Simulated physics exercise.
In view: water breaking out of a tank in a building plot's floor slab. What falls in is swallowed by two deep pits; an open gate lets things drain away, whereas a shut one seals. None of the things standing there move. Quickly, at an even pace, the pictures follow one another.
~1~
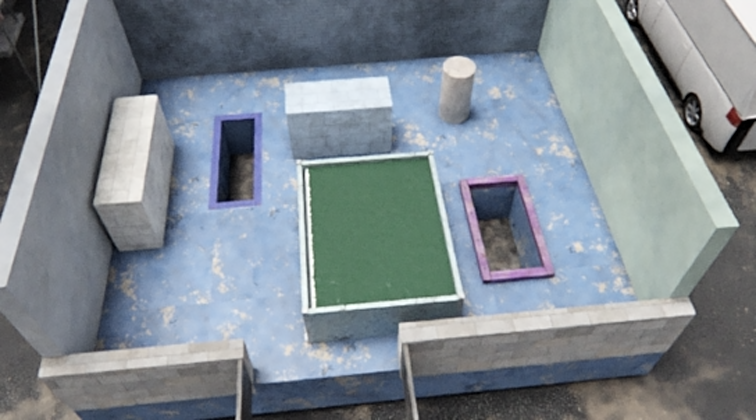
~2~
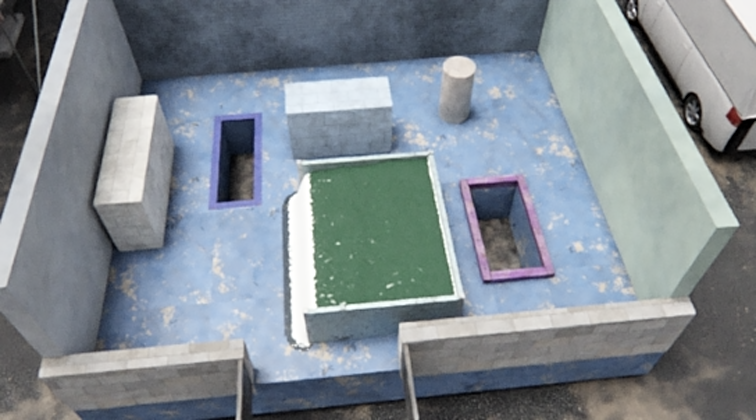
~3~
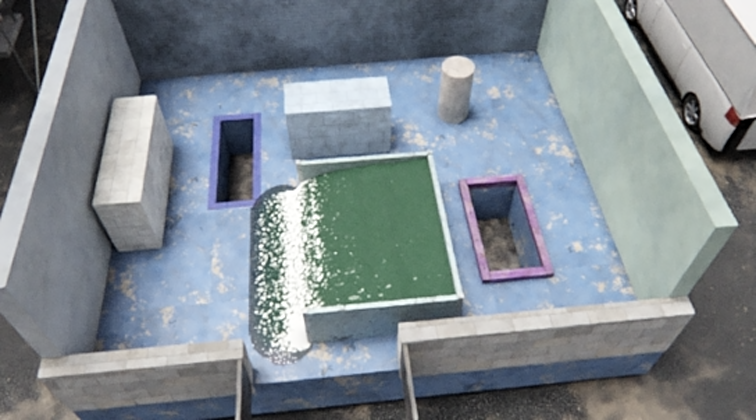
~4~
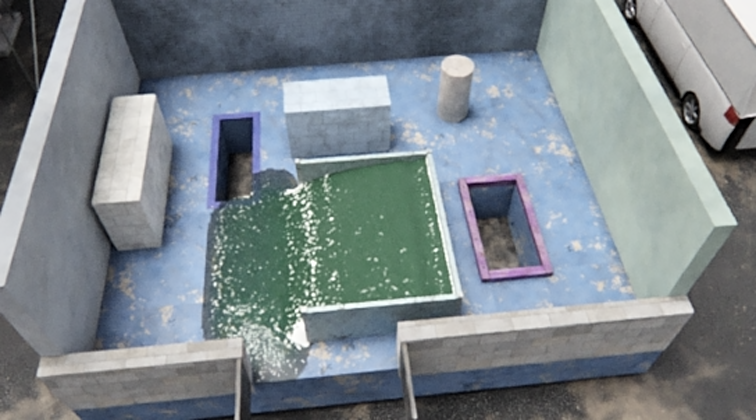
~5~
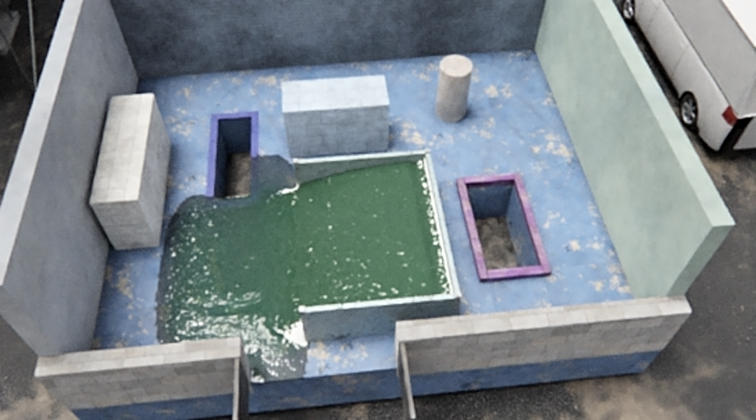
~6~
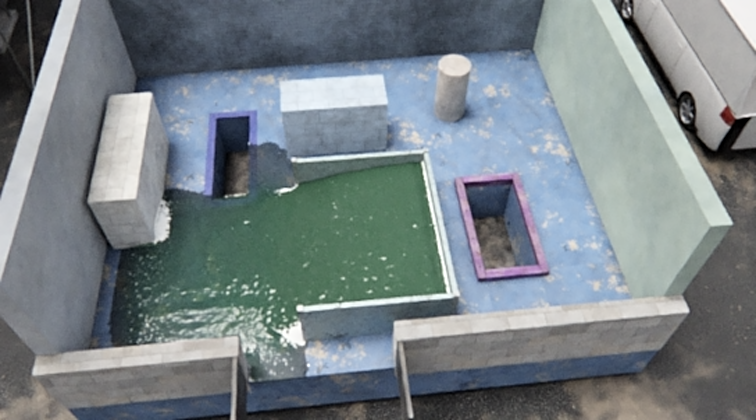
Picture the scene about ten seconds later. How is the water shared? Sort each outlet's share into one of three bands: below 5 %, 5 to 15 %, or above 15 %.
Shares: The gate gets 5 to 15 %; the blue pit gets above 15 %; the purple pit gets below 5 %.
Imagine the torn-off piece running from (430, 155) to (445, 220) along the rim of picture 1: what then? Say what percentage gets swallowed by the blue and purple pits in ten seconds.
The blue pit gets 4 per cent and the purple pit 45 per cent.
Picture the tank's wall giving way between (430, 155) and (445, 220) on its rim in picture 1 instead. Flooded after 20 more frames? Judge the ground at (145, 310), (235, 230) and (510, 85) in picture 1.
Listed in order, they come out without a puddle, without a puddle and sitting in a pool.
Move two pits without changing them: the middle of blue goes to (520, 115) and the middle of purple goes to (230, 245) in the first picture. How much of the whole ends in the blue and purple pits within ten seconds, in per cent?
Blue gets 0 in a hundred; purple gets 45 in a hundred.
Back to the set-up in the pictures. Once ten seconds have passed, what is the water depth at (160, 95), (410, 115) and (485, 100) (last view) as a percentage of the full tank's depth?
In order: 6, 4, 2 %.
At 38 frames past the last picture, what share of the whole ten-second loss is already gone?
Near 70 in a hundred, I reckon.
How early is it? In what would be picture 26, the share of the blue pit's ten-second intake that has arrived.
My guess is about 35 %.
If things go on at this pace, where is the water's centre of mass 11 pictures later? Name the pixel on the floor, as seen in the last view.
I'd say near (228, 266).
A moment on, water covers 25 % of the floor; the gate 1 %, the blue pit 3 %, the purple pit 0 %.
Next, water covers 35 % of the floor; the gate 1 %, the blue pit 7 %, the purple pit 0 %.
Then, water covers 40 % of the floor; the gate 3 %, the blue pit 14 %, the purple pit 0 %.
Later, water covers 60 % of the floor; the gate 9 %, the blue pit 27 %, the purple pit 0 %.
In the end, water covers 75 % of the floor; the gate 12 %, the blue pit 40 %, the purple pit 0 %.
